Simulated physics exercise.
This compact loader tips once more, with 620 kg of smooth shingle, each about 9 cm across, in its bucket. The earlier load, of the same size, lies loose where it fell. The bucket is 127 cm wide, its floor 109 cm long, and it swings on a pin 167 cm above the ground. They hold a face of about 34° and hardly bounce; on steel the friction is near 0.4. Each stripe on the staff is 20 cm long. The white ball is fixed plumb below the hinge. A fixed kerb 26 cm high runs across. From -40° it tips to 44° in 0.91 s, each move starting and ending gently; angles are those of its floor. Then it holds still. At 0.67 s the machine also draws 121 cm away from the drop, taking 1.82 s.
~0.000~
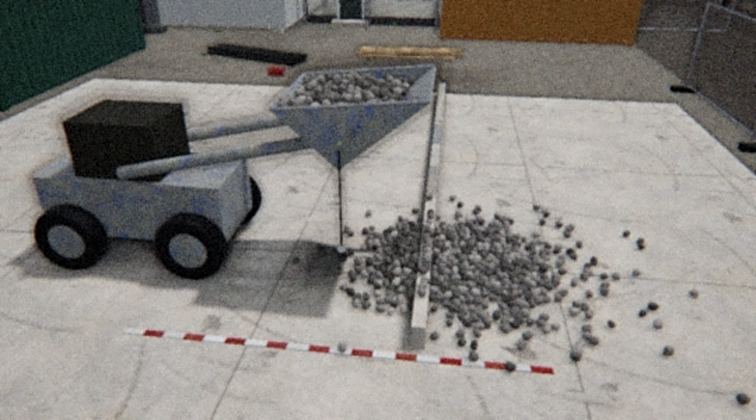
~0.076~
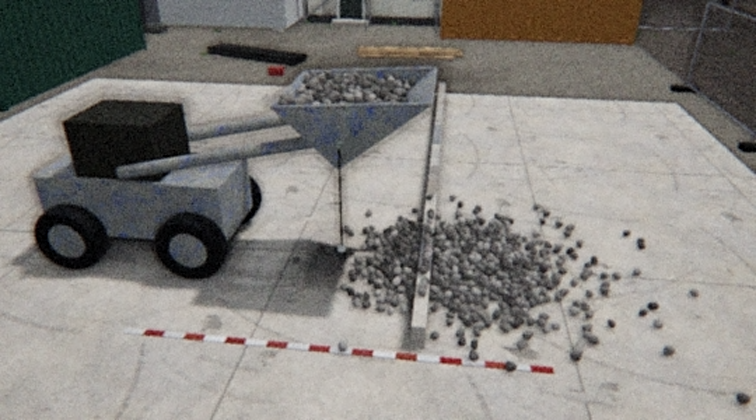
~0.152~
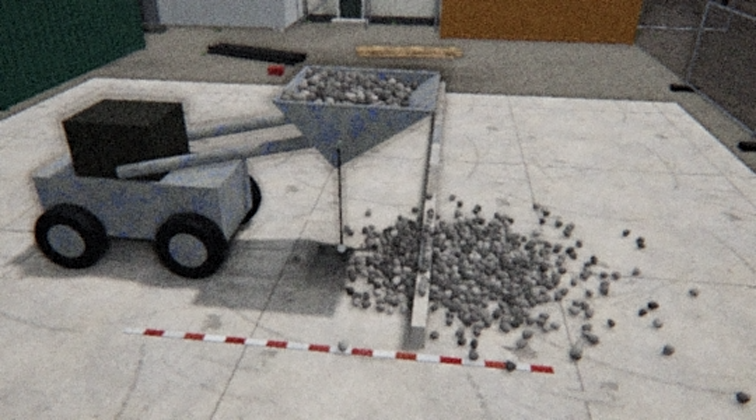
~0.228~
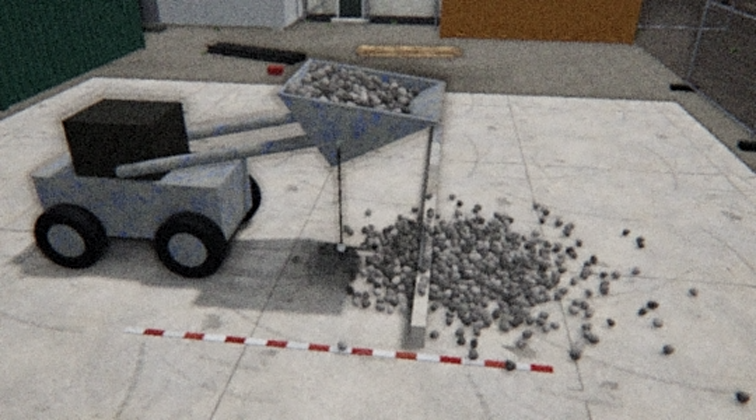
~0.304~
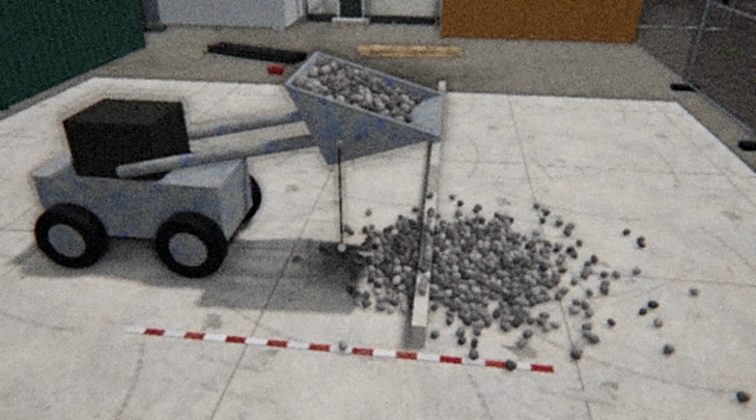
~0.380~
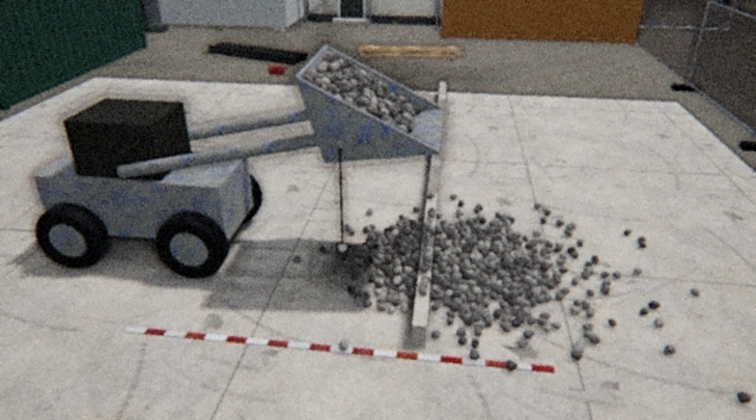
A small grey loader stood still on the concrete beside a loose heap of stones lying around a kerb, and its raised, stone-filled bucket slowly rotated clockwise, its right edge sinking while its back rose.
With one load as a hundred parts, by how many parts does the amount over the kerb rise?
Some 45 per cent is added.
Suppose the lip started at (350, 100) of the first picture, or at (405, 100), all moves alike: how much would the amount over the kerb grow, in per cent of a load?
Near 0 per cent from the first place, 15 from the second.
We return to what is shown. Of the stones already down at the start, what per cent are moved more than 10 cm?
Roughly 20 per cent of them.
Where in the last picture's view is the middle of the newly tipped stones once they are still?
Near (417, 251).
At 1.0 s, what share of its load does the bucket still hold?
About 60 per cent.
After 0.7 s the floor is at 31°; in per cent of one load, 100 in the bucket, 28 on this side of the kerb, 72 over the kerb; the foremost stones are at (659, 282).
After 1.0 s the floor is at 44°; in per cent of one load, 59 in the bucket, 66 on this side of the kerb, 74 over the kerb; the foremost stones are at (659, 282).
After 2.9 s the floor is at 44°; in per cent of one load, 0 in the bucket, 82 on this side of the kerb, 117 over the kerb; the foremost stones are at (659, 282).
After 5.8 s the floor is at 44°; in per cent of one load, 0 in the bucket, 82 on this side of the kerb, 117 over the kerb; the foremost stones are at (659, 282). Net gain over the kerb, 45.
